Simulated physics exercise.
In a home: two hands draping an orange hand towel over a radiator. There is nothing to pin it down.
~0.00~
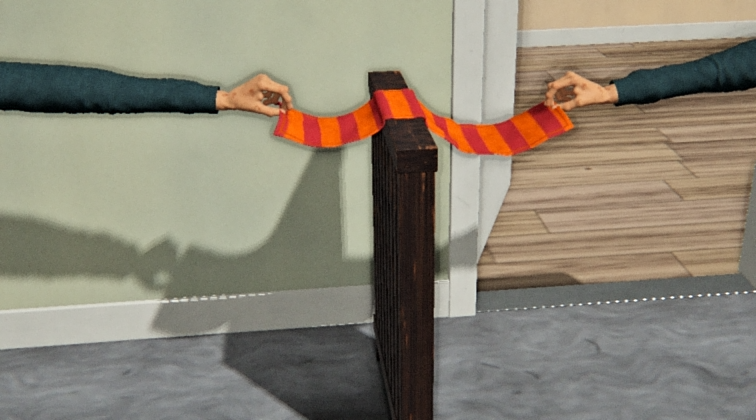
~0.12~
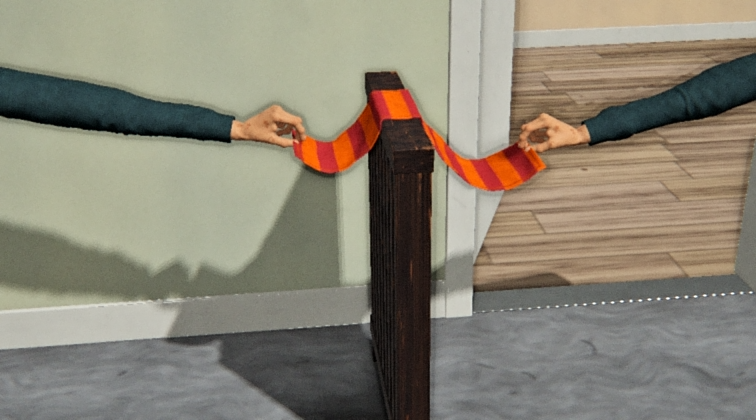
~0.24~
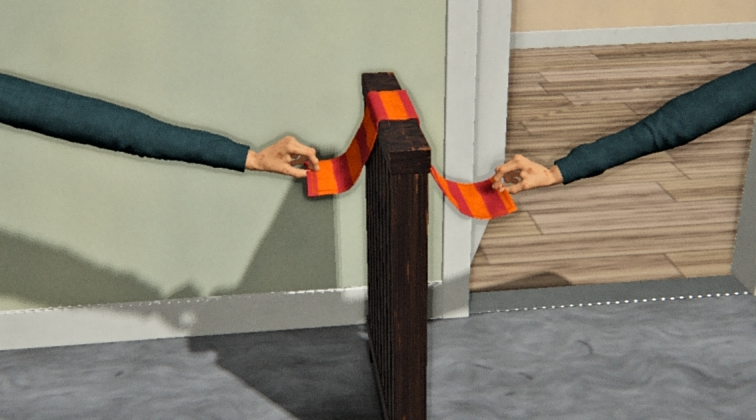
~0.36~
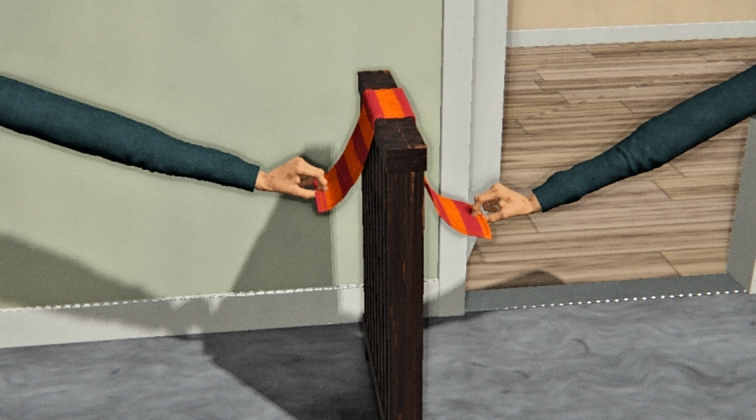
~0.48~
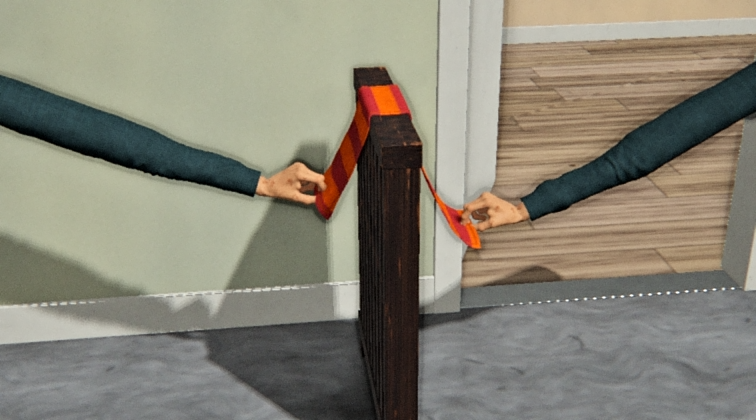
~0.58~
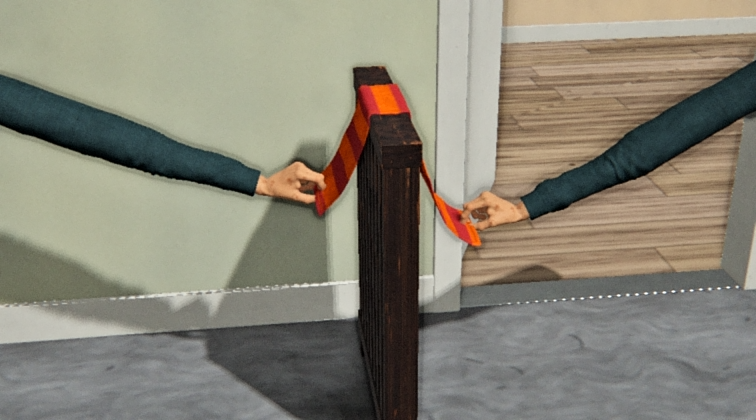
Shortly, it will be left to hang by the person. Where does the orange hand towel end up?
The orange hand towel ends up staying where it was.
By 0.72 s, hand towel hanging on both sides, left end near (329, 203), right end near (460, 236).
By 0.82 s, hand towel hanging on both sides, left end near (360, 208), right end near (423, 251).
By 0.94 s, hand towel hanging on both sides, left end near (366, 208), right end near (403, 254).
When it is over, hand towel hanging on both sides, left end near (366, 208), right end near (402, 254). The orange hand towel stays on top.
